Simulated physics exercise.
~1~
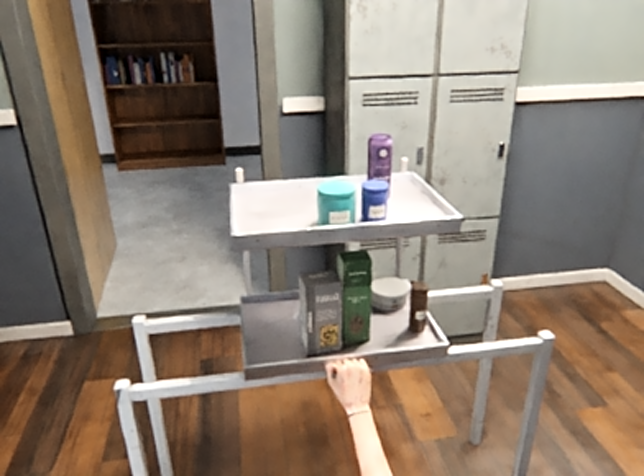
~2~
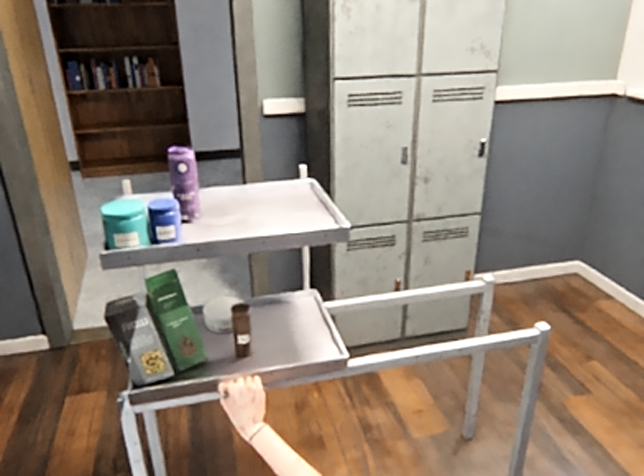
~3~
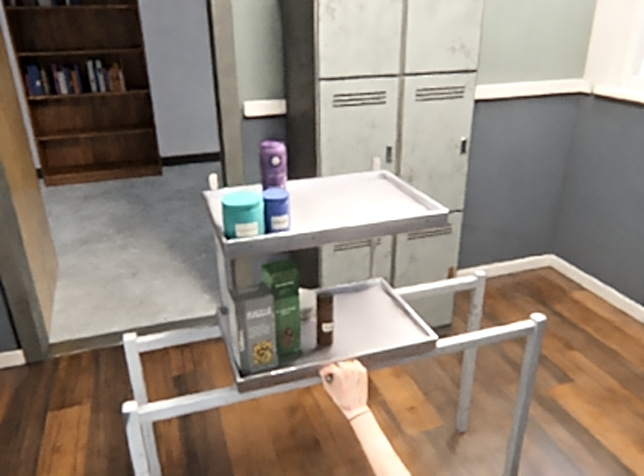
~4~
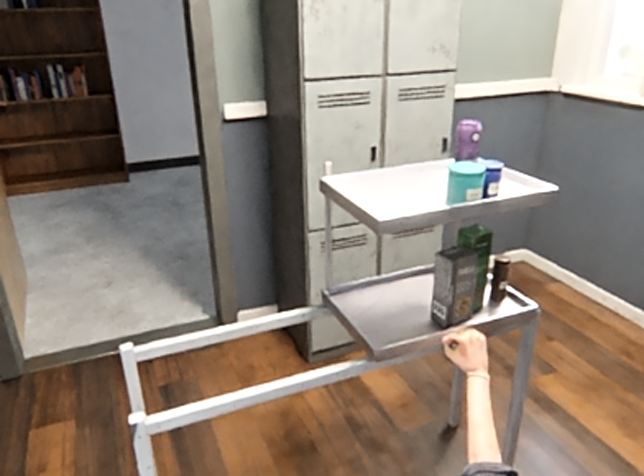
A hand slid a two-tiered metal tray of jars, cartons and a purple can left along its rails, and the green and grey cartons tilted, then pushed it back right to the far end, where the cartons stood upright again and nothing had fallen.
